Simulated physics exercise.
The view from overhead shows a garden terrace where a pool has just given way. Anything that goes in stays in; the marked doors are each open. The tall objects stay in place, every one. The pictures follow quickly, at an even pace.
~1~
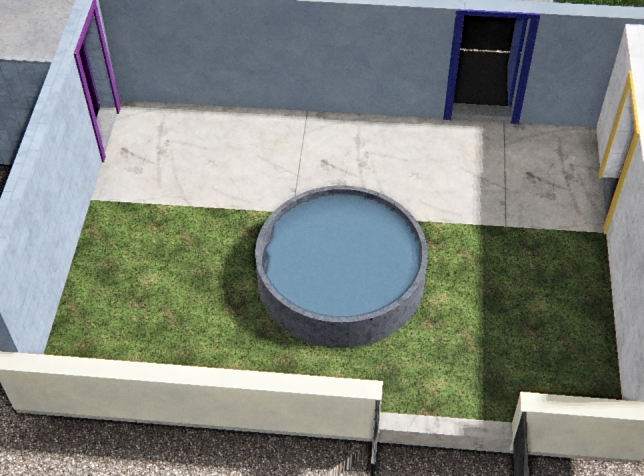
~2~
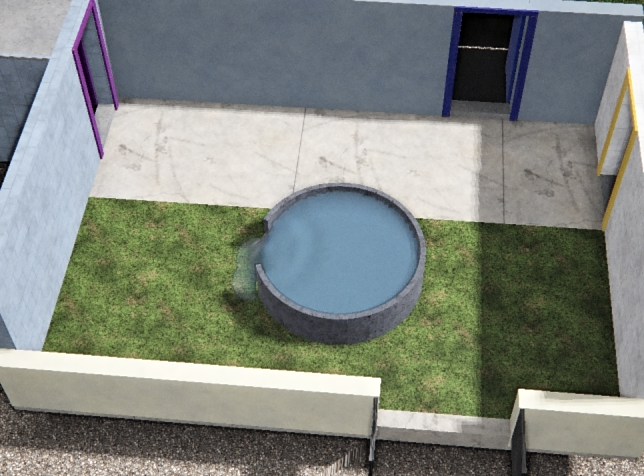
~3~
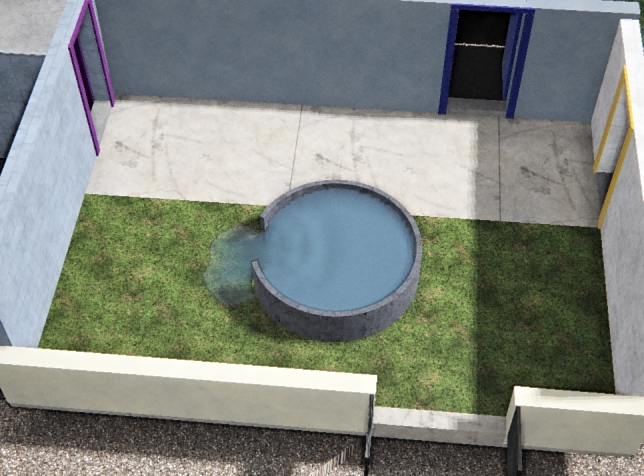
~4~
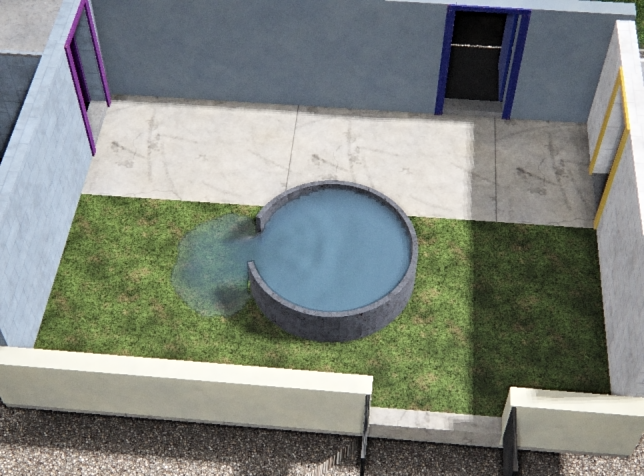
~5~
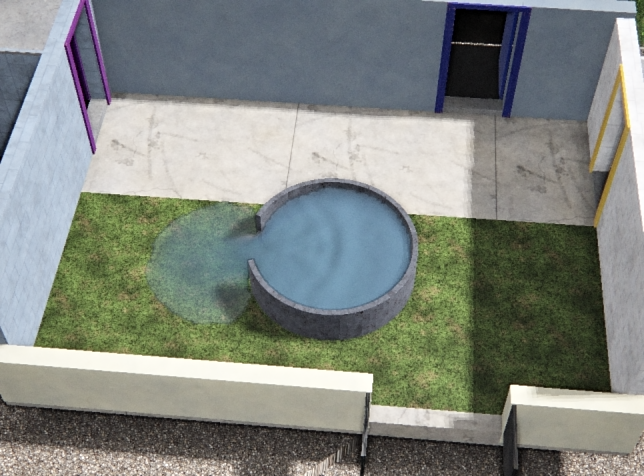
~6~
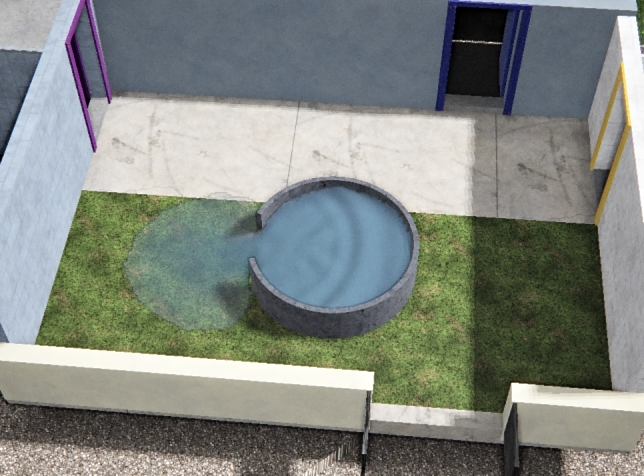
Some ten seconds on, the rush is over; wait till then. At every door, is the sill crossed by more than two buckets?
One by one: Blue door: Two buckets at most; purple door: Two buckets at most; yellow door: Two buckets at most.
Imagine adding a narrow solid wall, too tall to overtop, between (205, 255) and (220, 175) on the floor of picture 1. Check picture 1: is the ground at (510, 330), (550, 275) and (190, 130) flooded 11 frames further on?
Listed order: Spared, spared, spared.
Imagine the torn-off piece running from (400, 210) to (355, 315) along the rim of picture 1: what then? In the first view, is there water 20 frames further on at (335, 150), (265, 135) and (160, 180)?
As listed: No water, dry, dry.
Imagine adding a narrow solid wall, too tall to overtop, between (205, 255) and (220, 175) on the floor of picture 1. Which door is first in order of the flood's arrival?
The purple door.
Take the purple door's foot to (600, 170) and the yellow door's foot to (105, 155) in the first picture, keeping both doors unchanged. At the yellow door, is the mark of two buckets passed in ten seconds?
I'd say the yellow one admits more.
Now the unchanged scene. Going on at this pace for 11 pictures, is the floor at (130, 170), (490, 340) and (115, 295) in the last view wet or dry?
Lab note, in the order given: Wet through, unwetted, wet through.
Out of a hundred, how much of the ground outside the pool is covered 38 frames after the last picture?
The answer is around 50 per cent.
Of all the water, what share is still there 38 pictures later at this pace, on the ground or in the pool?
My estimate is some 100 percent.
A moment on, water covers 20 % of the floor; the blue door not reached, the purple door not reached, the yellow door not reached.
Next, water covers 30 % of the floor; the blue door not reached, the purple door not reached, the yellow door not reached.
Then, water covers 35 % of the floor; the blue door not reached, the purple door wet at the sill, nothing in, the yellow door not reached.
Later, water covers 50 % of the floor; the blue door not reached, the purple door wet at the sill, nothing in, the yellow door not reached.
In the end, water covers 80 % of the floor; the blue door wet at the sill, nothing in, the purple door wet at the sill, nothing in, the yellow door not reached.
